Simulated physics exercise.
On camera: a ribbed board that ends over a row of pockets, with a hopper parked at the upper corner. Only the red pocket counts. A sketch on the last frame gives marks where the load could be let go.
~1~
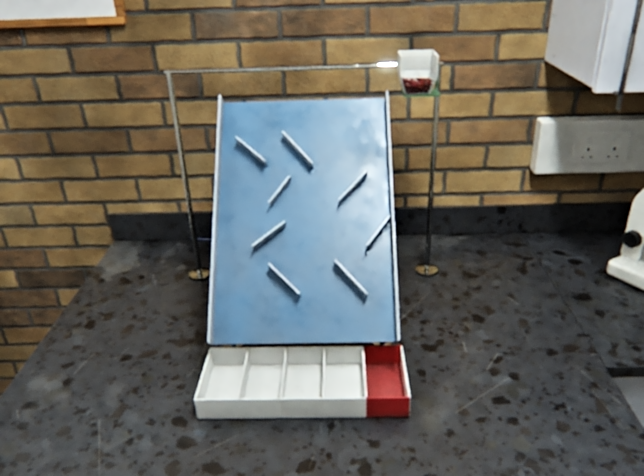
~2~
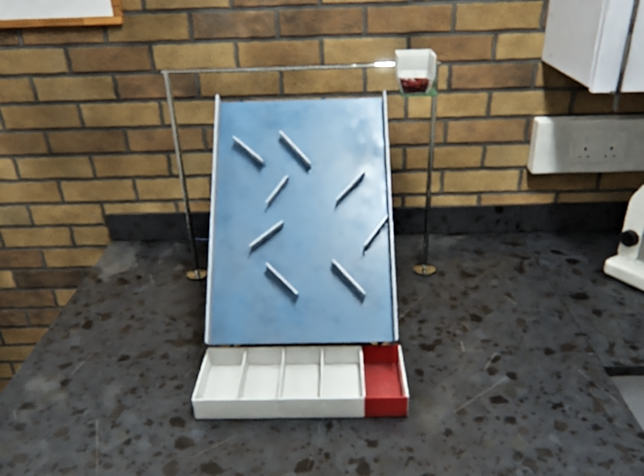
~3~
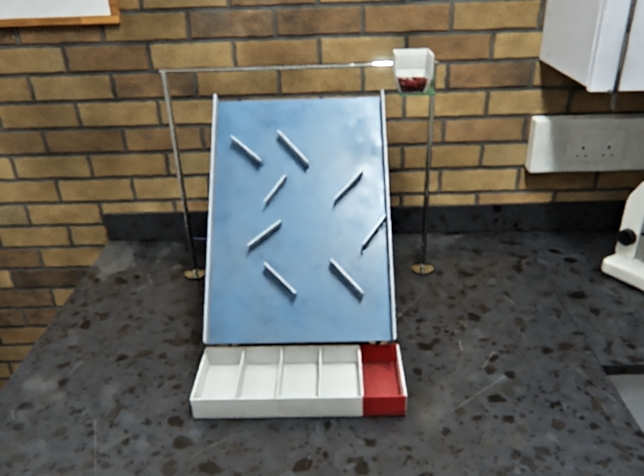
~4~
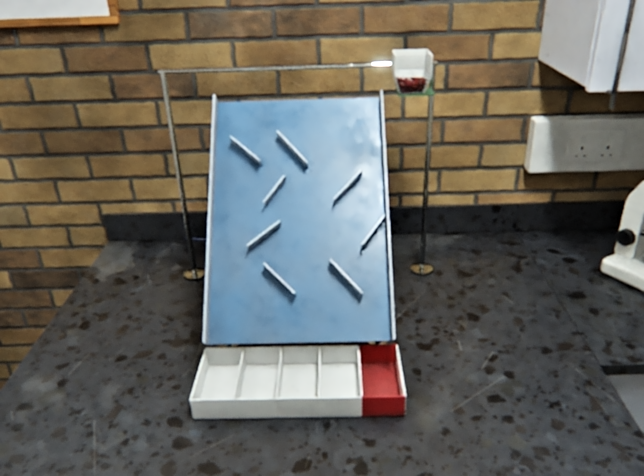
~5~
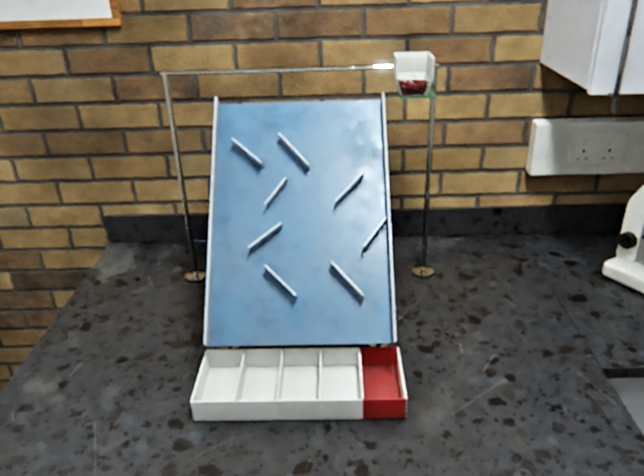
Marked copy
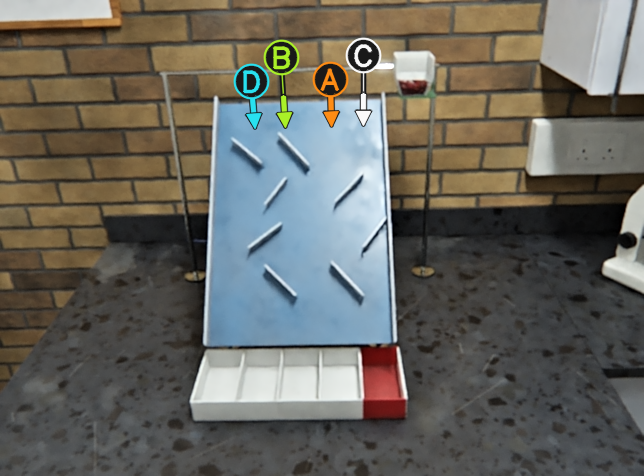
The clip shows a tilted blue board with angled ribs above a row of white pockets and a red one at the right, while a small hopper with dark red contents sits at the upper right; only the view shifts slightly.
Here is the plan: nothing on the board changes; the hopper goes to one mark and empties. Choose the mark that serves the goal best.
C.
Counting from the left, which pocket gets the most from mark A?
The third from the left.
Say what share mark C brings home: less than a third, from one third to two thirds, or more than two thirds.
From one third to two thirds.
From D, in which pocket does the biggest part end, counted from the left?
The first.
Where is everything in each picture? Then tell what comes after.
Hopper at (418, 87), kidney beans, door shut, in the first frame.
Ribs (233, 136) to (263, 161), (280, 131) to (310, 163), (267, 202) to (287, 176), in the second frame.
Ribs (335, 198) to (362, 170), (248, 245) to (280, 220), (363, 244) to (385, 215), in the third frame.
Ribs (264, 263) to (295, 293), (330, 259) to (363, 293), in the fourth frame.
Red pocket at (384, 407), number 5 of 5 from the left, in the fifth frame.
On the marked copy, mark A meets the board at (331, 121); mark B meets the board at (285, 122); mark C meets the board at (363, 120); mark D meets the board at (254, 123).
Choosing A, a stray few in the red pocket, nearly all in other pockets.
Choosing B, a small part in the red pocket, most in other pockets.
Choosing C, about half in the red pocket, about half in other pockets.
Choosing D, a small part in the red pocket, most in other pockets, a stray few outside the box.
